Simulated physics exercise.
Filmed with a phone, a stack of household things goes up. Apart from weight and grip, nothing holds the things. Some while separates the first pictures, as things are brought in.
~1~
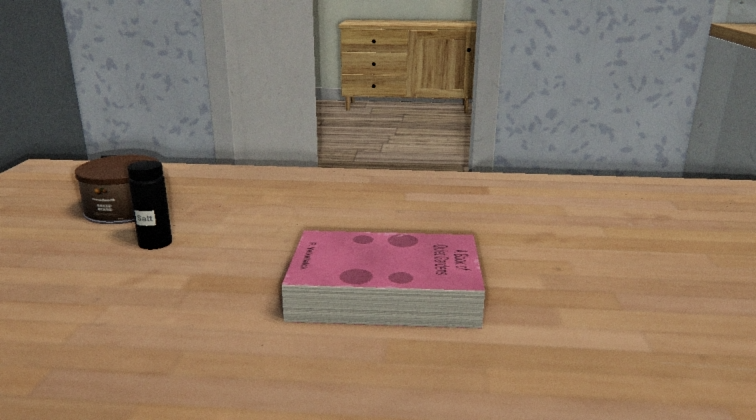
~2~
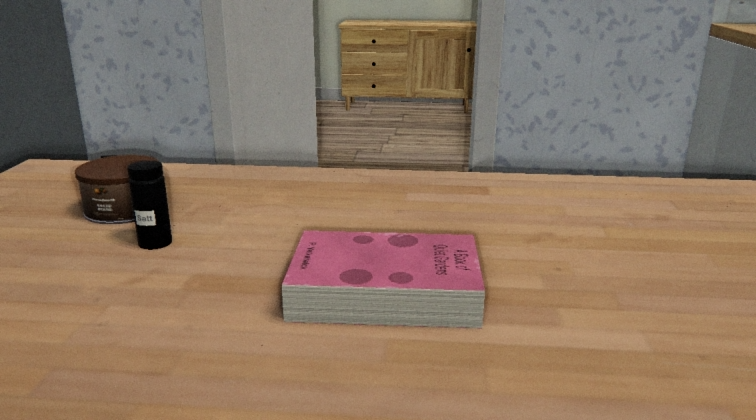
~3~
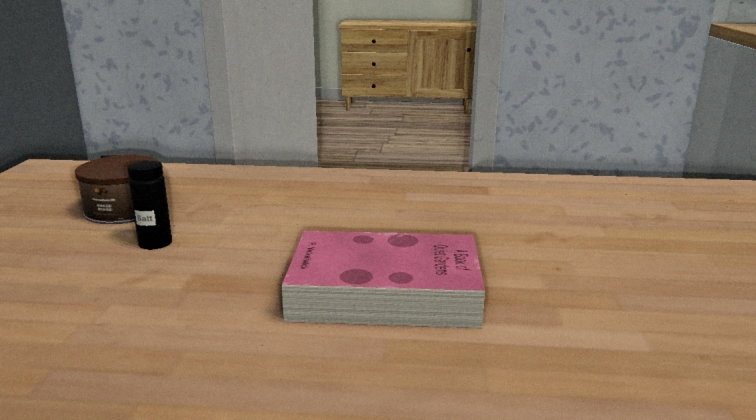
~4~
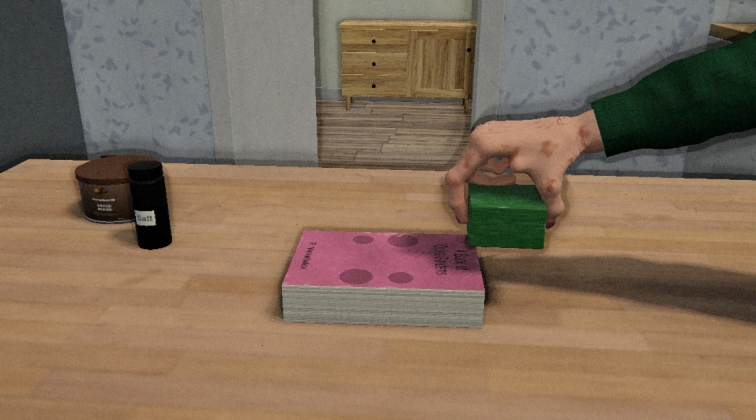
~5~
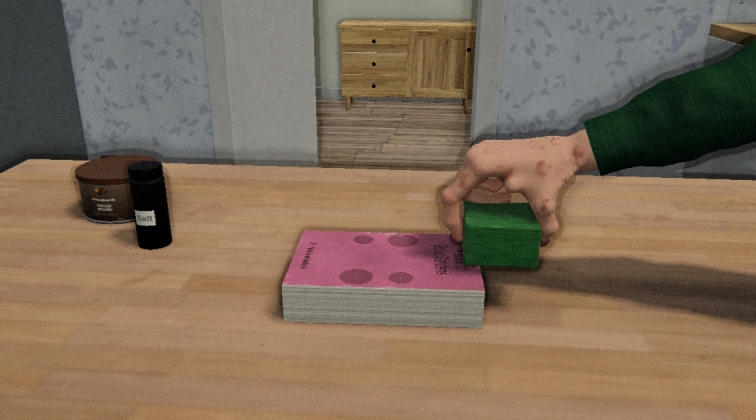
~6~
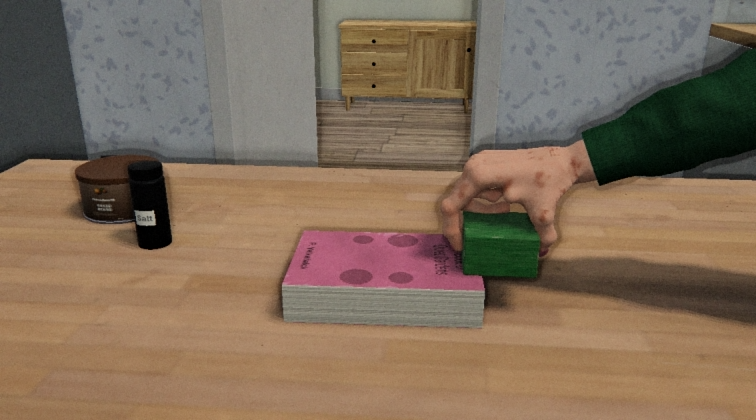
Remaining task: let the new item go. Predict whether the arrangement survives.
Prediction: It does not survive.
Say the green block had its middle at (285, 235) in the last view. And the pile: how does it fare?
Next, the heap comes down.
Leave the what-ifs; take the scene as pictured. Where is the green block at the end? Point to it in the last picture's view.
End spot: Near (536, 269).
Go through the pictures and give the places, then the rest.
In the first picture, the last thing is not in view yet; pink book (385, 276).
In the second picture, the last thing is not in view yet; black shaker (150, 205).
In the third picture, the last thing is not in view yet; brown tub (121, 188).
In the fourth picture, still above its spot; green block (504, 215); pink book (385, 276).
In the fifth picture, still above its spot; green block (499, 233); black shaker (150, 205).
In the sixth picture, set down, still held; green block (498, 243); brown tub (121, 188).
Then, 0.30 s past the last view, green block rocked 72° from its first pose near (524, 264).
Then, 0.50 s past the last view, green block on its side near (535, 269).
Then, 2.00 s past the last view, green block resting near (535, 269).
Finally, down or leaning hard in the pile, green block; the other 3 still in place. Final places as the last picture's camera would see them, green block near (535, 269). The pile gives way.
